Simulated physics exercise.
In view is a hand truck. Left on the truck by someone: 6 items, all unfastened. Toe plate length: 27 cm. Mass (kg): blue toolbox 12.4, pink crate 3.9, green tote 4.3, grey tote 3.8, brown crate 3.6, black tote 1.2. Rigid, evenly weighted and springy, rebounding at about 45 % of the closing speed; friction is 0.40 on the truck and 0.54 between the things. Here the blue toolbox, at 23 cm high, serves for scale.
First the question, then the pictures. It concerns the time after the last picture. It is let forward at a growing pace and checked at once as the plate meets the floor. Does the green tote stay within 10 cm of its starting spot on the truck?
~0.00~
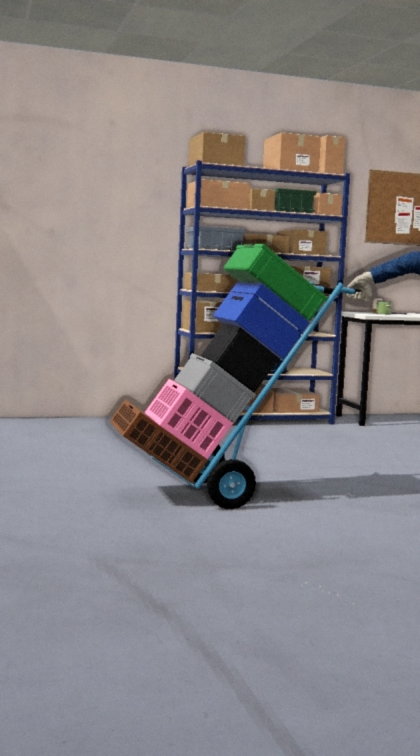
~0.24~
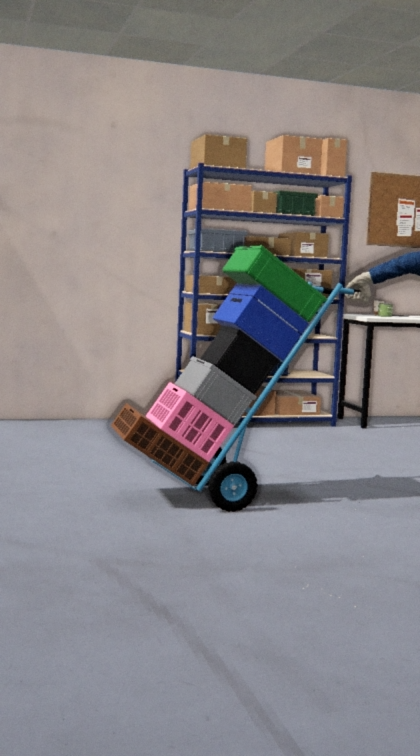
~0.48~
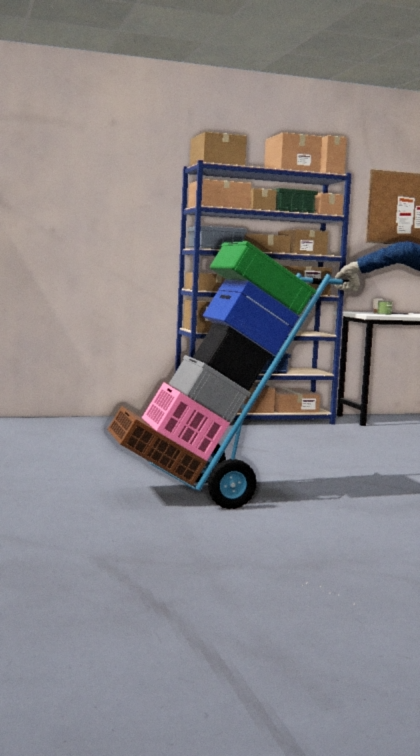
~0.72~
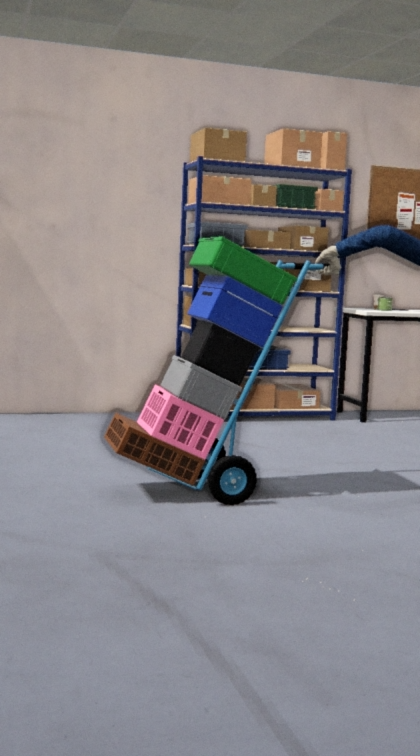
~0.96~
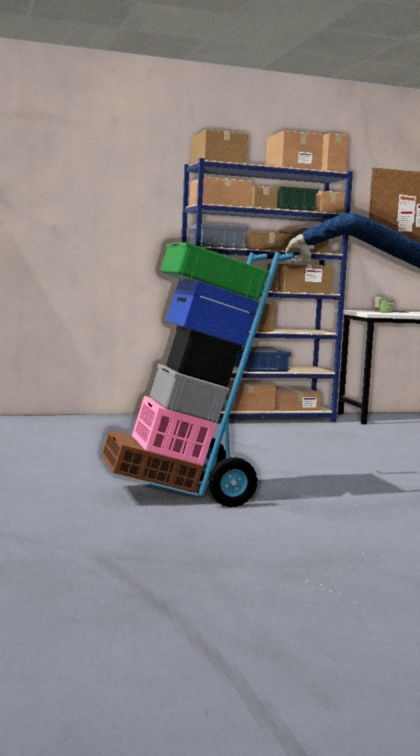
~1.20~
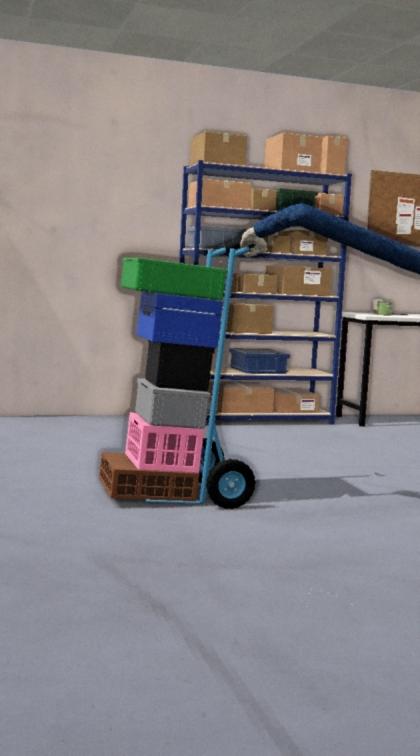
Oh, that one goes astray.
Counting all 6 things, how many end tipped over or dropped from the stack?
Total count: 3.
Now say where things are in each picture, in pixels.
In the first frame, leaning back 35°; green tote (274, 283); blue toolbox (260, 319).
In the second frame, leaning back 34°; grey tote (214, 391); brown crate (159, 444).
In the third frame, leaning back 31°; black tote (231, 357); blue toolbox (250, 316).
In the fourth frame, leaning back 24°; pink crate (180, 421); grey tote (199, 387).
In the fifth frame, leaning back 16°; brown crate (151, 461); black tote (202, 356).
In the sixth frame, leaning back 4°; green tote (172, 279); blue toolbox (178, 319).
After 1.90 s, truck upright; green tote now dropped from the stack; blue toolbox 46° off its base; black tote 46° off its base.
After 2.30 s, truck upright; blue toolbox now dropped from the stack; black tote on its side; grey tote 12° off its base.
In the end (3.5 s), dropped from the stack, blue toolbox and green tote; toppled on the truck, black tote; the other 3 under 10 cm from the start.
